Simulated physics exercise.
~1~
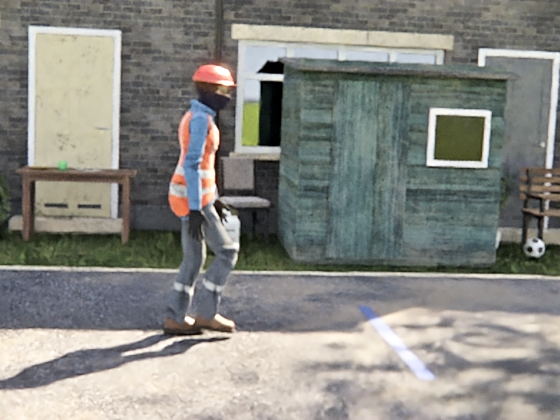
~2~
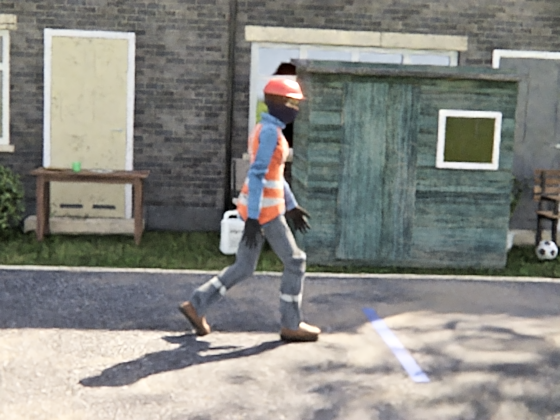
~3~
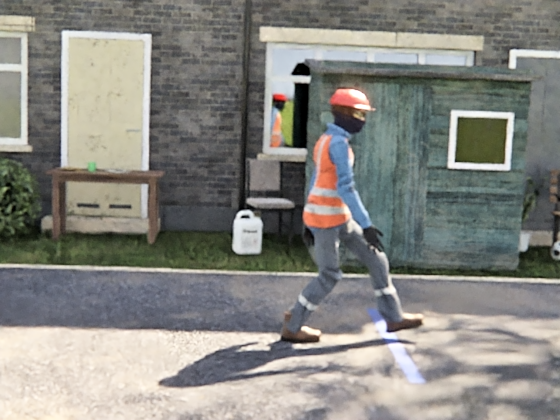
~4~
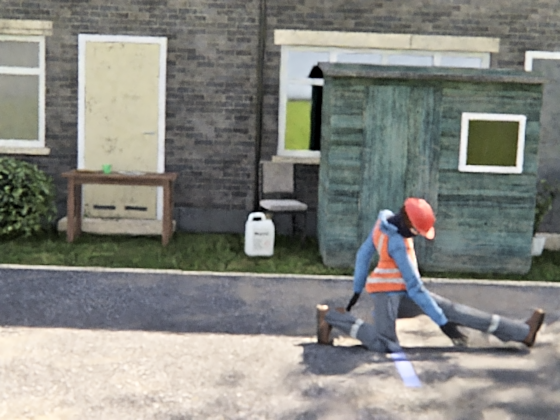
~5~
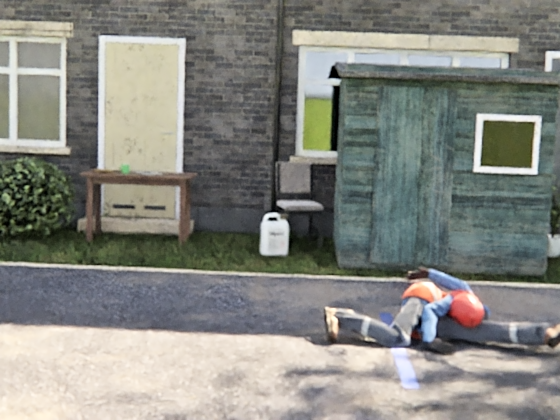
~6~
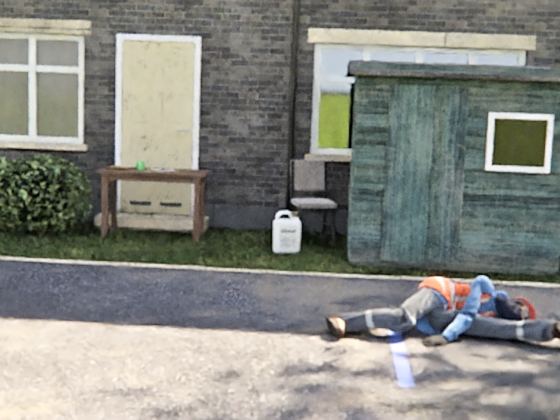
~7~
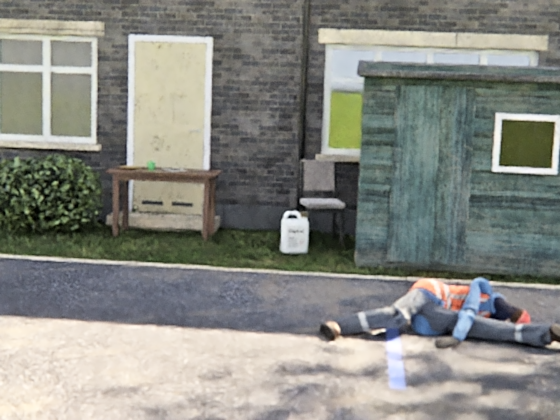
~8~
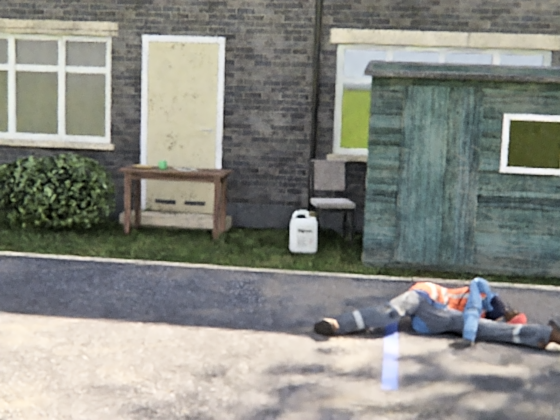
On a paved road before a brick building and green shed, a person in an orange vest and red helmet walks right to a strip of blue tape, drops with legs spread wide, folds forward and ends lying beyond the tape, one leg trailing back across it.
